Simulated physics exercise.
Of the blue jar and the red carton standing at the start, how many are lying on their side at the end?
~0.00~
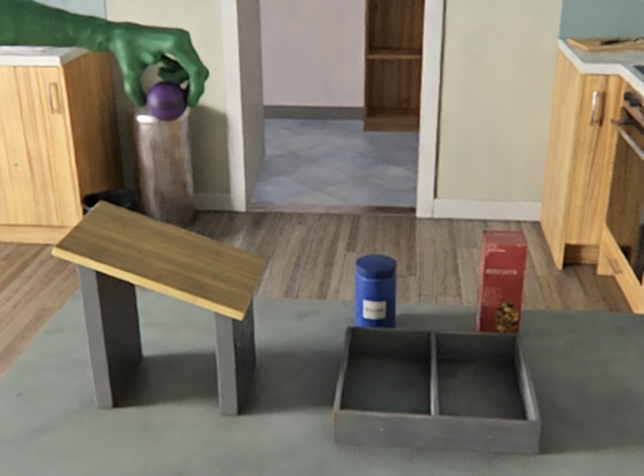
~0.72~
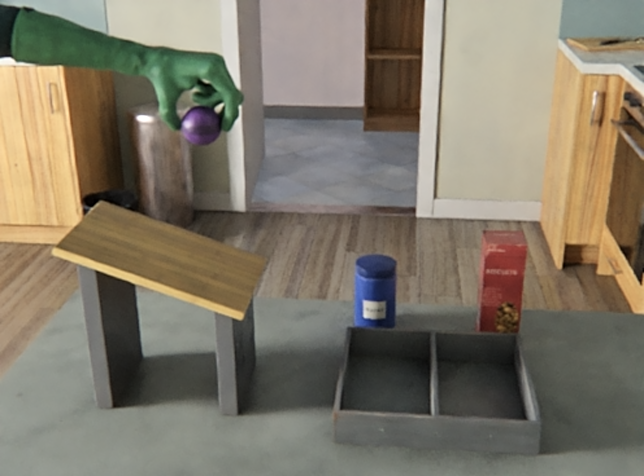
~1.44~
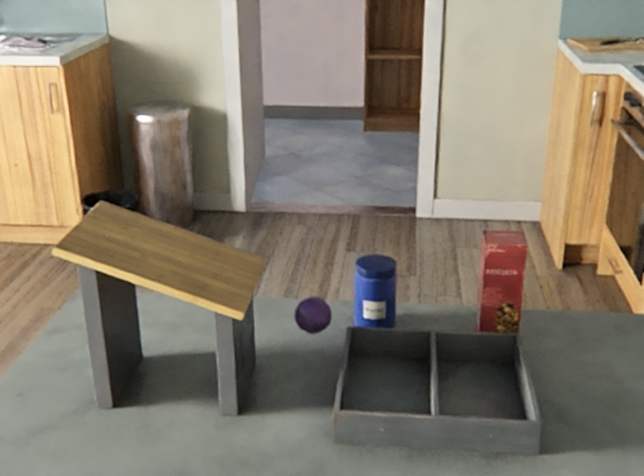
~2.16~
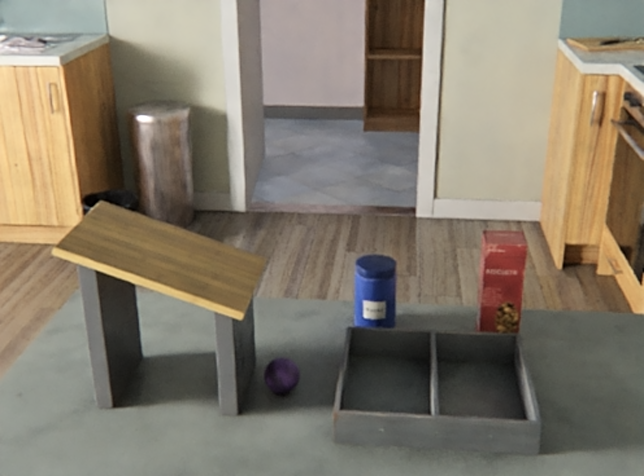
None of them are lying down. The blue jar and the red carton both remain standing upright behind the tray.
Kitchen with a green hand carrying a purple ball over a sloping board, the released ball ending up outside the gray tray.
